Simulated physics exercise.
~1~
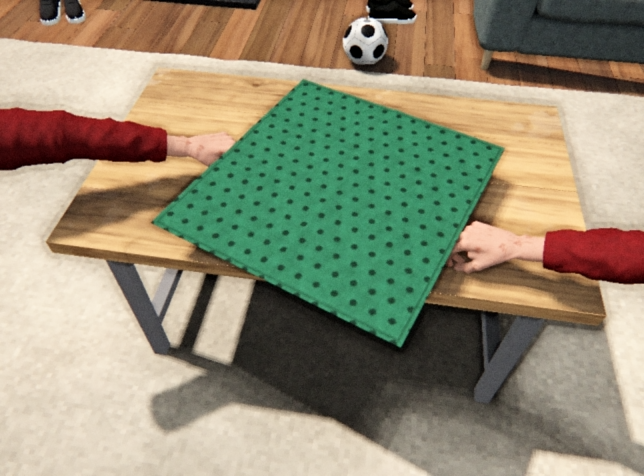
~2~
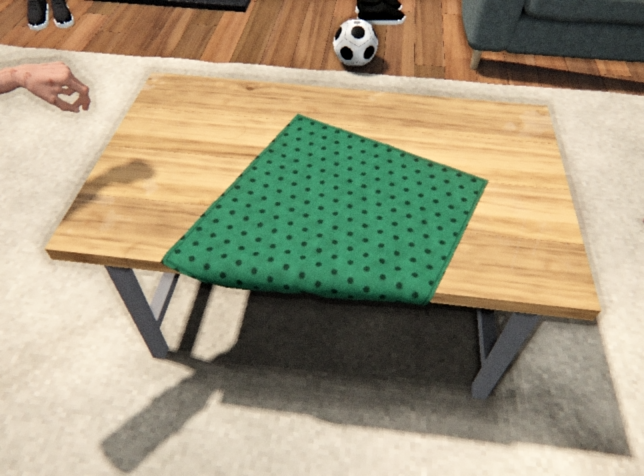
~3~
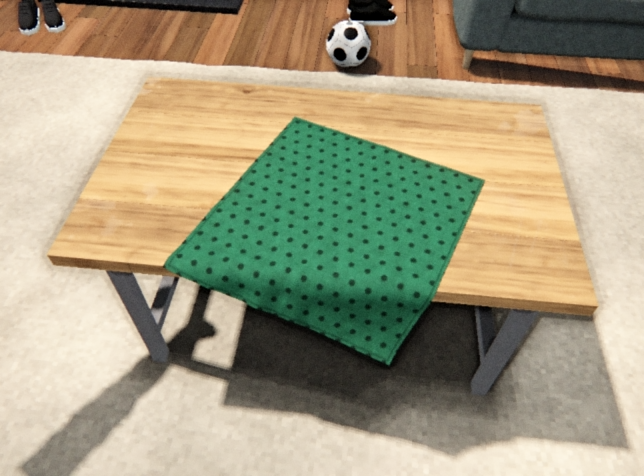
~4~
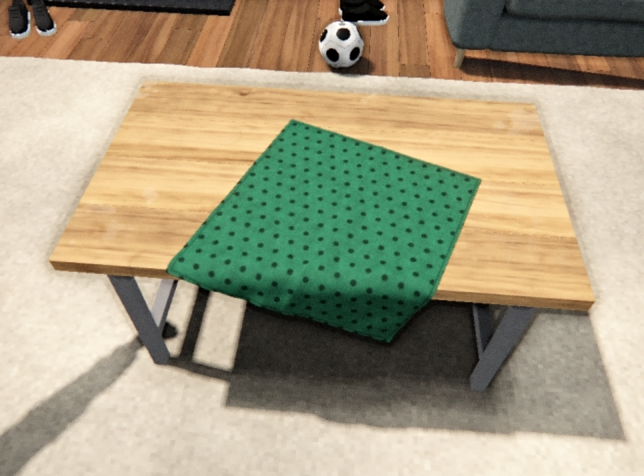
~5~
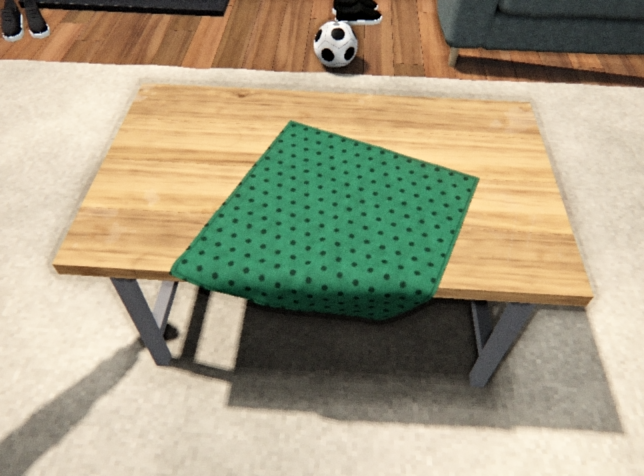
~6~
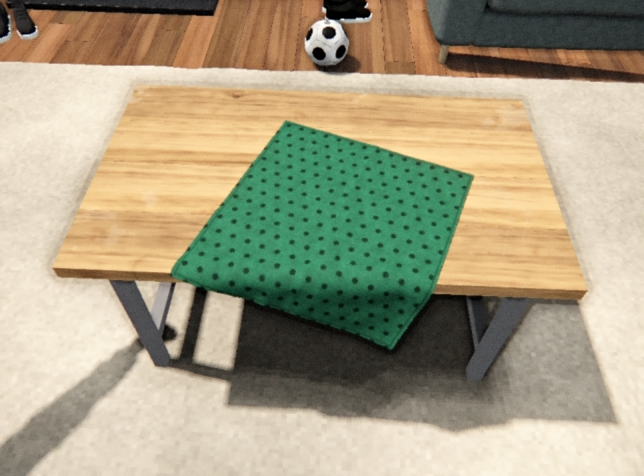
Green dotted cloth dropping from two red-sleeved hands onto a wooden table, its front corner swinging over the edge while the rest stays on top.
